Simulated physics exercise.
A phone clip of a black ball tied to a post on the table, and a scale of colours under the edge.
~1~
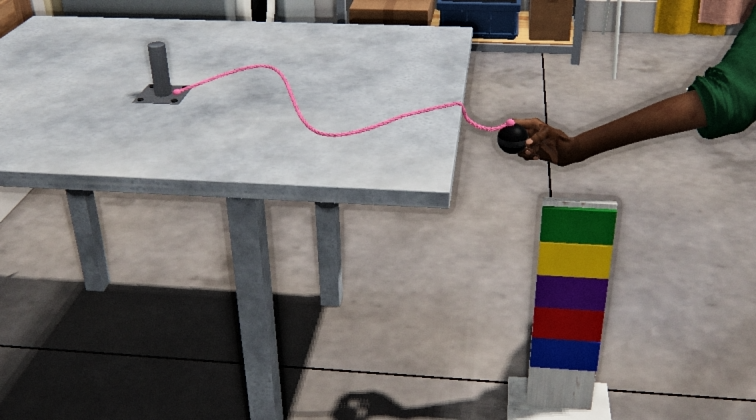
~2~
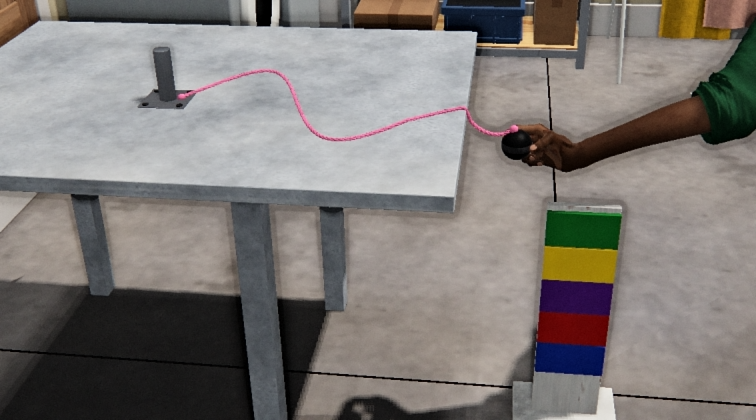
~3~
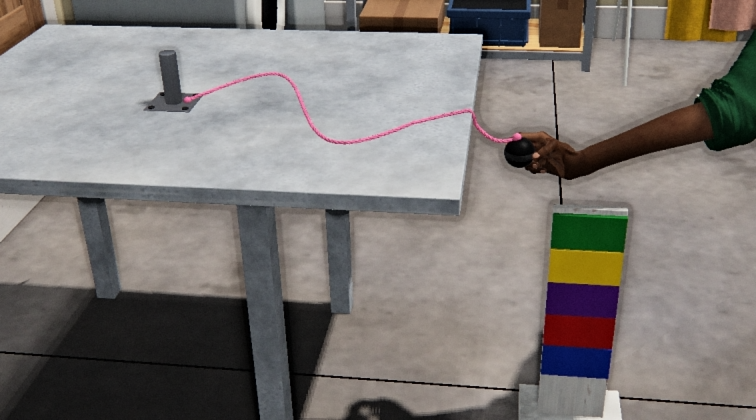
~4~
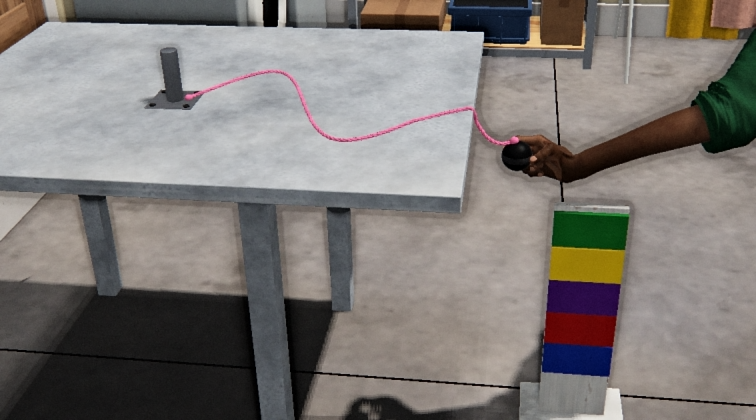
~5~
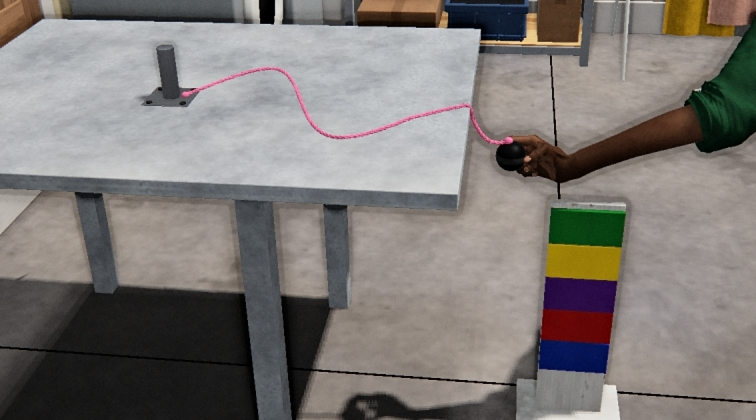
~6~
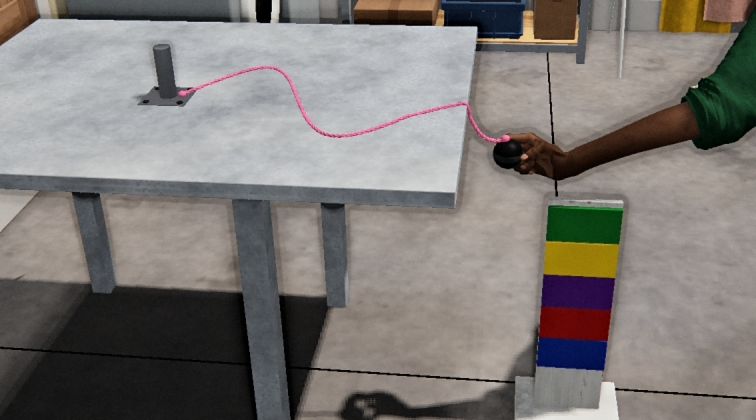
In a workshop with a concrete floor, a grey table is seen from slightly above, with boxes on shelving behind it. A wavy pink cord runs from a dark post on the tabletop over the right edge to a black ball in a hand, above an upright scale of green, yellow, purple, red and blue. The handheld camera sways slightly while the hand lowers the ball a little.
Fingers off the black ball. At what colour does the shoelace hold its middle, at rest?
Its centre hangs level with the red band.
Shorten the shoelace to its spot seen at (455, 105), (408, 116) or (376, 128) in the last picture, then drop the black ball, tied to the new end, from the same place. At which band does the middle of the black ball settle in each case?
It would be yellow; green; above them all.
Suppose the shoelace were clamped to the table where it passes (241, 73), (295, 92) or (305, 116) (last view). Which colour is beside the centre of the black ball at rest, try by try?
In that order: Purple; yellow; green.
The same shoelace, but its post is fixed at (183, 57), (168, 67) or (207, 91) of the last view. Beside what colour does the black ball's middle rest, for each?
One after the other, purple; purple; blue.
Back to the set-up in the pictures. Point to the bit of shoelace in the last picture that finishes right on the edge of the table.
The one at (316, 129).
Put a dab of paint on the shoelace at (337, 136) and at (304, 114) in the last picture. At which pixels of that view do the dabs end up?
About (468, 127), and the other about (430, 97).
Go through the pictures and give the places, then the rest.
The first picture shows black ball (513, 139); green (578, 227); yellow (574, 261); purple (571, 294); red (568, 325); blue (565, 356).
The second picture shows black ball (517, 145); shoelace through (218, 83) (285, 79) (301, 112) (351, 139) (432, 115).
The third picture shows black ball (520, 152).
The fourth picture shows black ball (517, 156); shoelace through (225, 84) (292, 79) (308, 112) (358, 139) (439, 115).
The fifth picture shows black ball (511, 156).
The sixth picture shows black ball (508, 154); shoelace through (219, 80) (285, 75) (302, 108) (352, 135) (433, 110).
Soon after, ball near (443, 306); level with red.
Then, ball near (475, 308); level with red.
At rest, ball near (462, 308); level with red. Its middle rests at the red band.
